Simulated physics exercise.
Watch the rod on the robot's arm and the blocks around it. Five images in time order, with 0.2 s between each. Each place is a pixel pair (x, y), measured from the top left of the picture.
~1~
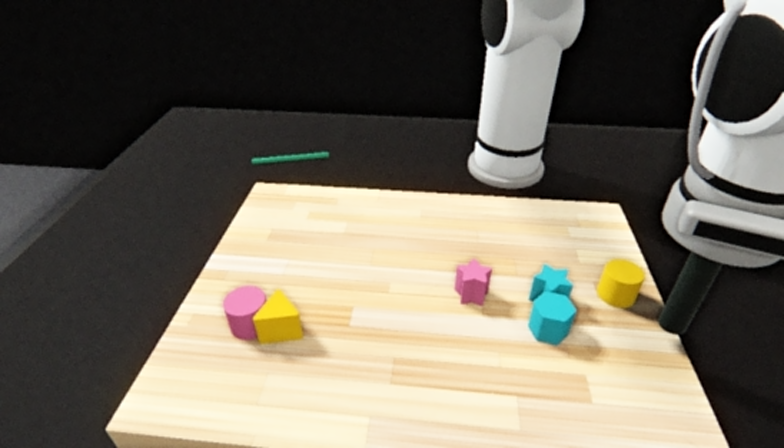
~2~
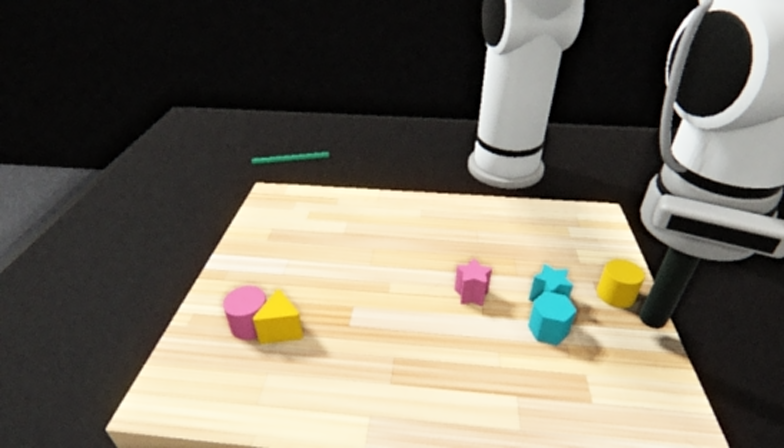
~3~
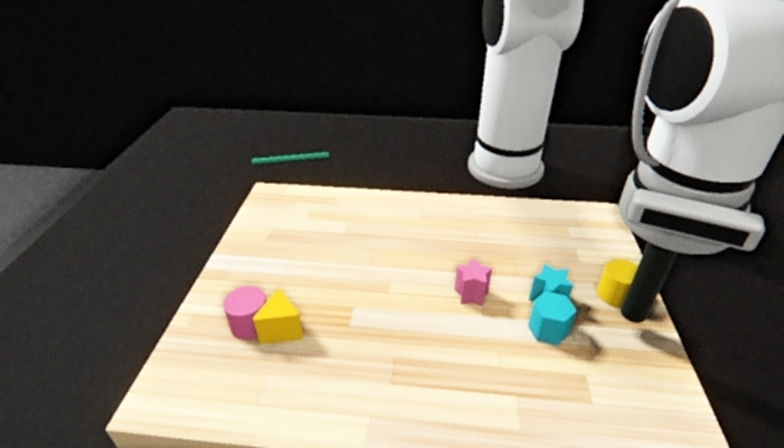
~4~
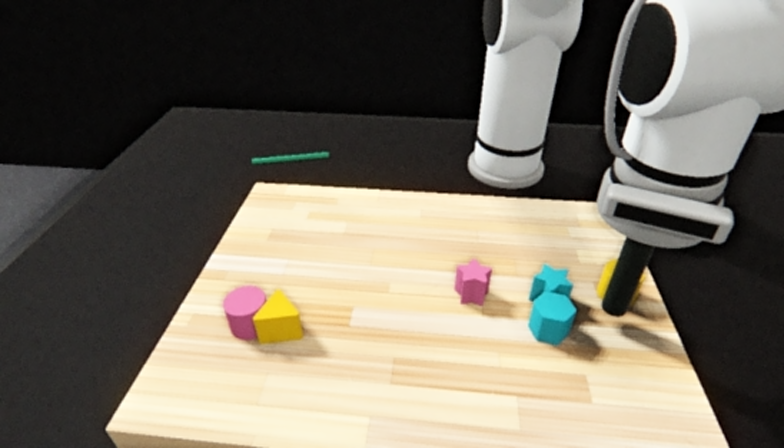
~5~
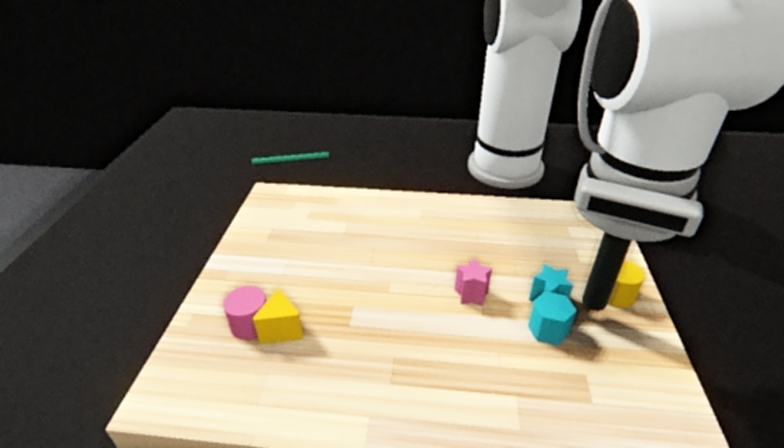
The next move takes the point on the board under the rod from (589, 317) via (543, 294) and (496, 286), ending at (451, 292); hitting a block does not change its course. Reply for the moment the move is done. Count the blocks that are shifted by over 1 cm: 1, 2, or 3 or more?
There will be two blocks displaced.
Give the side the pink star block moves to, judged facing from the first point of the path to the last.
Moves left.
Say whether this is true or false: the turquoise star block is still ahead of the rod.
The statement is correct.
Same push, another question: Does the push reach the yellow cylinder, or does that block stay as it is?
By the last moment of the path, the yellow cylinder has stayed put.
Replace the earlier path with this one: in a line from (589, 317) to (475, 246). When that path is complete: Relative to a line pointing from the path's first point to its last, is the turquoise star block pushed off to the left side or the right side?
Facing from start to end, it will go to the left.
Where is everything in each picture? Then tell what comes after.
Tip of the rod (671, 327), middles of tops, pink star block (475, 270), turquoise star block (554, 276), turquoise six-sided block (555, 306), yellow cylinder (625, 271), in the first picture.
Rod (652, 321), nothing pushed, in the second picture.
Rod (633, 315), nothing pushed, in the third picture.
Rod (613, 309), nothing pushed, in the fourth picture.
Rod (594, 304), pink star block (475, 270), turquoise star block (554, 276), turquoise six-sided block (555, 306), yellow cylinder (625, 271), in the fifth picture.
The first path, step by step. One third of the way, rod (546, 281); turquoise star block (524, 269).
Two thirds of the way, rod (497, 274); pink star block (451, 273); turquoise star block (475, 263).
At the end, rod (453, 280); pink star block (410, 281), turned 55° anticlockwise; turquoise star block (430, 265); turquoise six-sided block unmoved; yellow cylinder unmoved.
